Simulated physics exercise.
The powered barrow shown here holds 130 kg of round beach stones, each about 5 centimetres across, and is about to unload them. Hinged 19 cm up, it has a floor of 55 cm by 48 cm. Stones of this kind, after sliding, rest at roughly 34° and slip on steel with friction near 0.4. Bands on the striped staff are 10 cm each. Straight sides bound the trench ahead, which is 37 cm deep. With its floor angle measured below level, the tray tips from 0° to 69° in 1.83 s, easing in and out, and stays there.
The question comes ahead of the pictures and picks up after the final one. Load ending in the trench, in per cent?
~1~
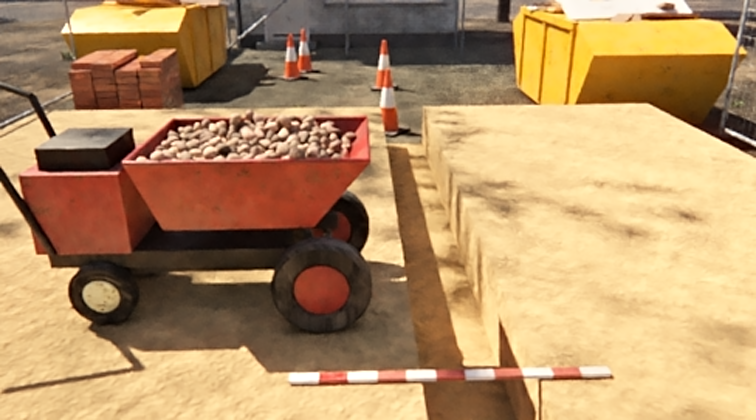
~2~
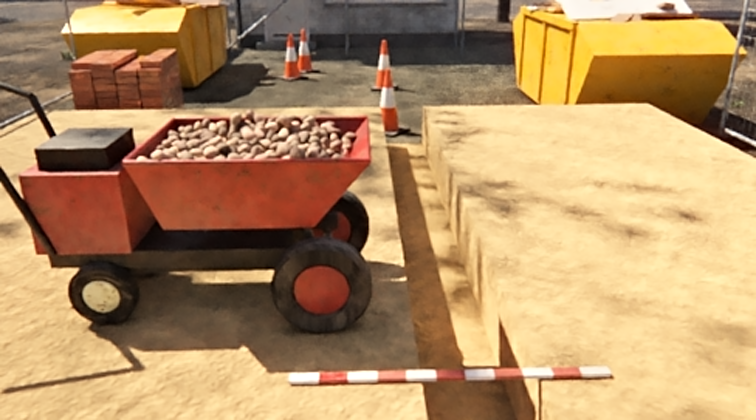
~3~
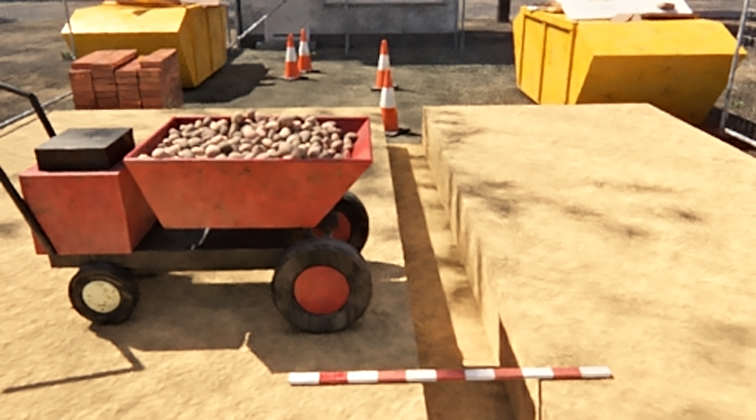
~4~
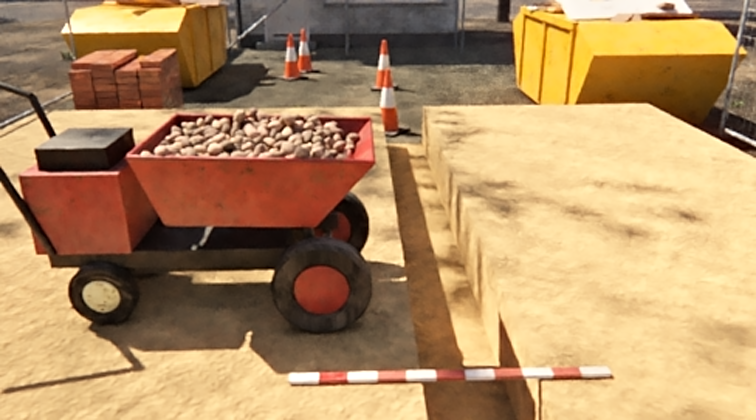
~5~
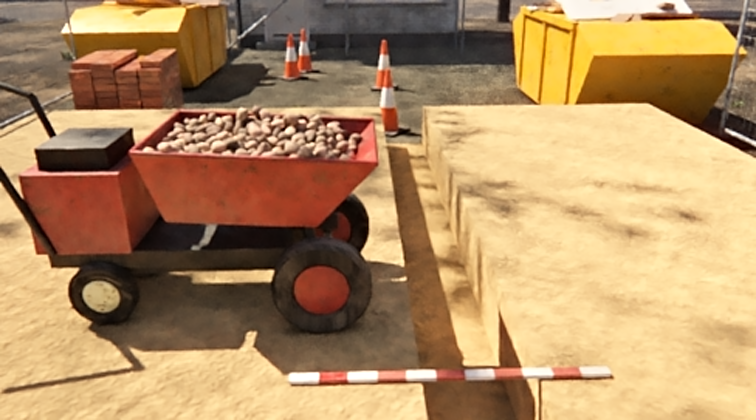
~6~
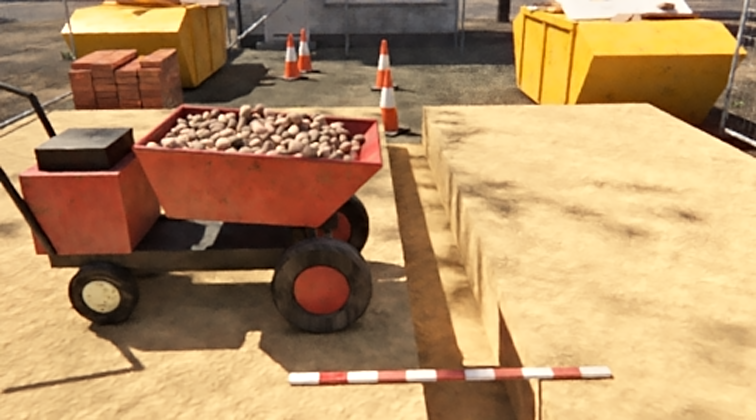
67 per cent.
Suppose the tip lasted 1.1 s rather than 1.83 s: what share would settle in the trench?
In that case some 60 per cent.
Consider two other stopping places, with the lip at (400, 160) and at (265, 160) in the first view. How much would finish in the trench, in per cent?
Roughly 45 per cent, then 90 per cent.
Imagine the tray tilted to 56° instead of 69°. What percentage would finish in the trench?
Then about 60 per cent.
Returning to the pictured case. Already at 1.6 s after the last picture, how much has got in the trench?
About 40 per cent by then.
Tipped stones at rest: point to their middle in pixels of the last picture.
Middle at around (482, 341), I'd say.
Then, 1.1 s after the last picture the floor is at 58°, 95 % in the tray, 5 % in the trench; the foremost stones are at (488, 263).
Then, 1.6 s after the last picture the floor is at 69°, 34 % in the tray, 39 % in the trench, 26 % past the trench; the foremost stones are at (620, 285).
Then, 2.0 s after the last picture the floor is at 69°, 13 % in the tray, 53 % in the trench, 34 % past the trench; the foremost stones are at (688, 281).
Then, 3.9 s after the last picture the floor is at 69°, 0 % in the tray, 67 % in the trench, 33 % past the trench; the foremost stones are at (700, 266).
